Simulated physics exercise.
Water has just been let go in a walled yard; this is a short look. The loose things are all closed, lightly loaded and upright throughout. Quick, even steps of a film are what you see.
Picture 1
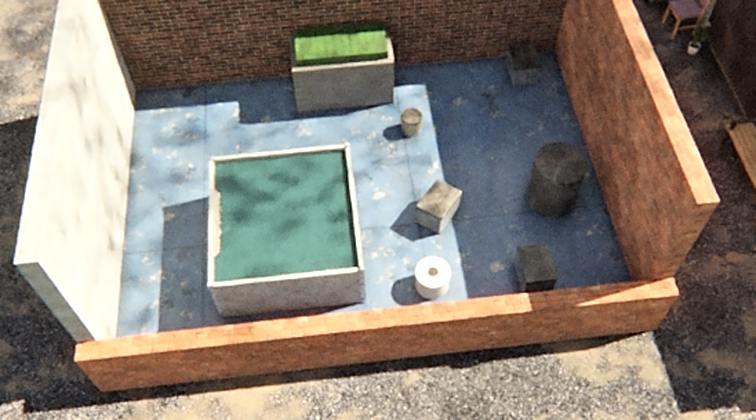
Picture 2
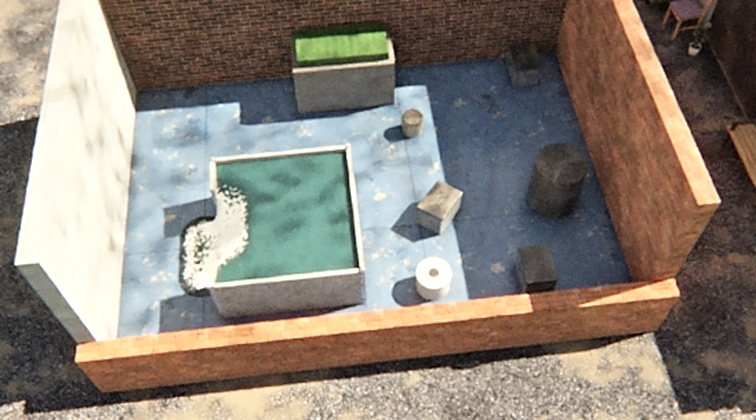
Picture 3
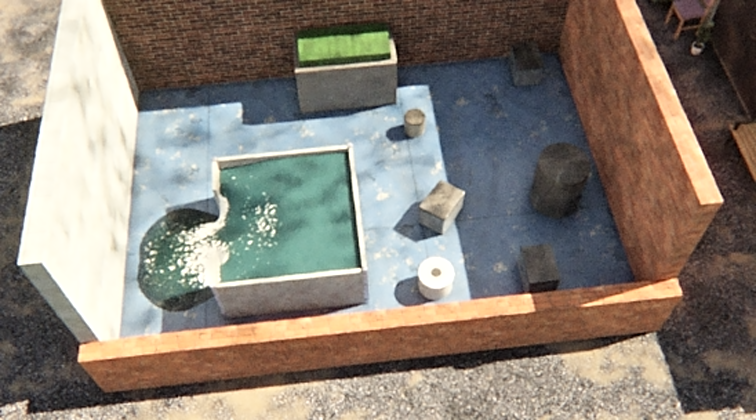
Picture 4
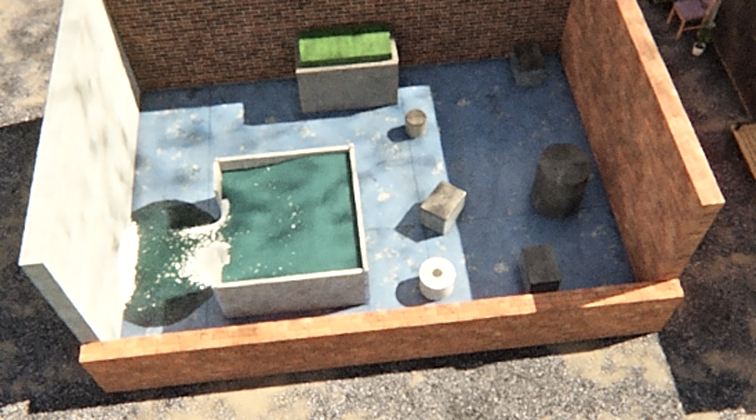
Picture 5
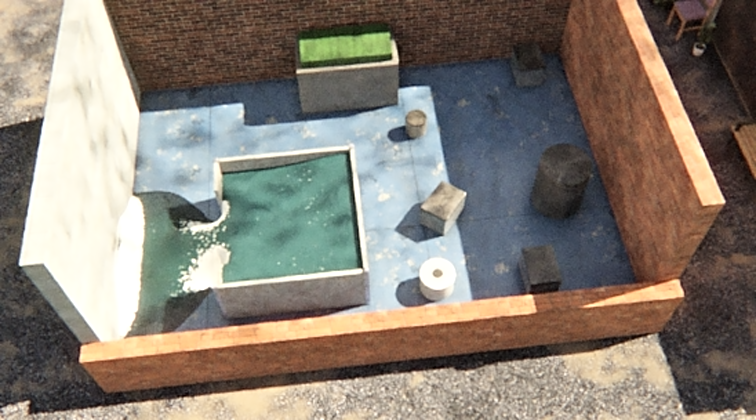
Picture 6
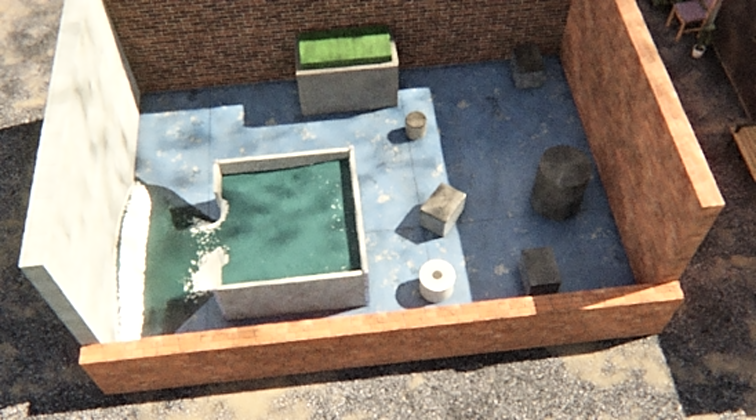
In this clip, green water pours through a gap in the left side of a raised square tank in a walled yard, foaming as it spreads across the blue floor to the pale left wall, while the scattered objects stay still.
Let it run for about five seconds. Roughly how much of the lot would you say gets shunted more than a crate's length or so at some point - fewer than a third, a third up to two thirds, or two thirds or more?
Mid band.
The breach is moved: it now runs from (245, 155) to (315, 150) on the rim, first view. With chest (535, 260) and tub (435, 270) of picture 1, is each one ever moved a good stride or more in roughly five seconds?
Well, the pair come out as did not travel far and did not travel far.
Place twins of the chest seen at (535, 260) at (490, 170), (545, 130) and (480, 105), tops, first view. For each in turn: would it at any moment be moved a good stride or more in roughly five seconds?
Result by item: Stays where it is / stays where it is / stays where it is.
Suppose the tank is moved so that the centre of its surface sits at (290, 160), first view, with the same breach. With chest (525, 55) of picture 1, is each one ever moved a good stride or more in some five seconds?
Observation - stopped sooner.
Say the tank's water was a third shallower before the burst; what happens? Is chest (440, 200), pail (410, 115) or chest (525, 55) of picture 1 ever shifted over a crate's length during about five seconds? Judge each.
First one stopped before it, second one stopped before it, third one stopped before it.
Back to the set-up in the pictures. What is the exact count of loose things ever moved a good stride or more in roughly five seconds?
I get 2.
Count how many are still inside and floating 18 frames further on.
I make it 1.
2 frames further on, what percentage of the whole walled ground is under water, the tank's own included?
Close to 25 per cent, tank included.
A moment on, 0 of 5 are well off their spots; 0 afloat.
Next, 0 of 5 are well off their spots; 0 afloat.
Later, 2 of 5 are well off their spots; 1 afloat.
In the end, 2 of 5 are well off their spots, and 2 have been at some point; 1 afloat.
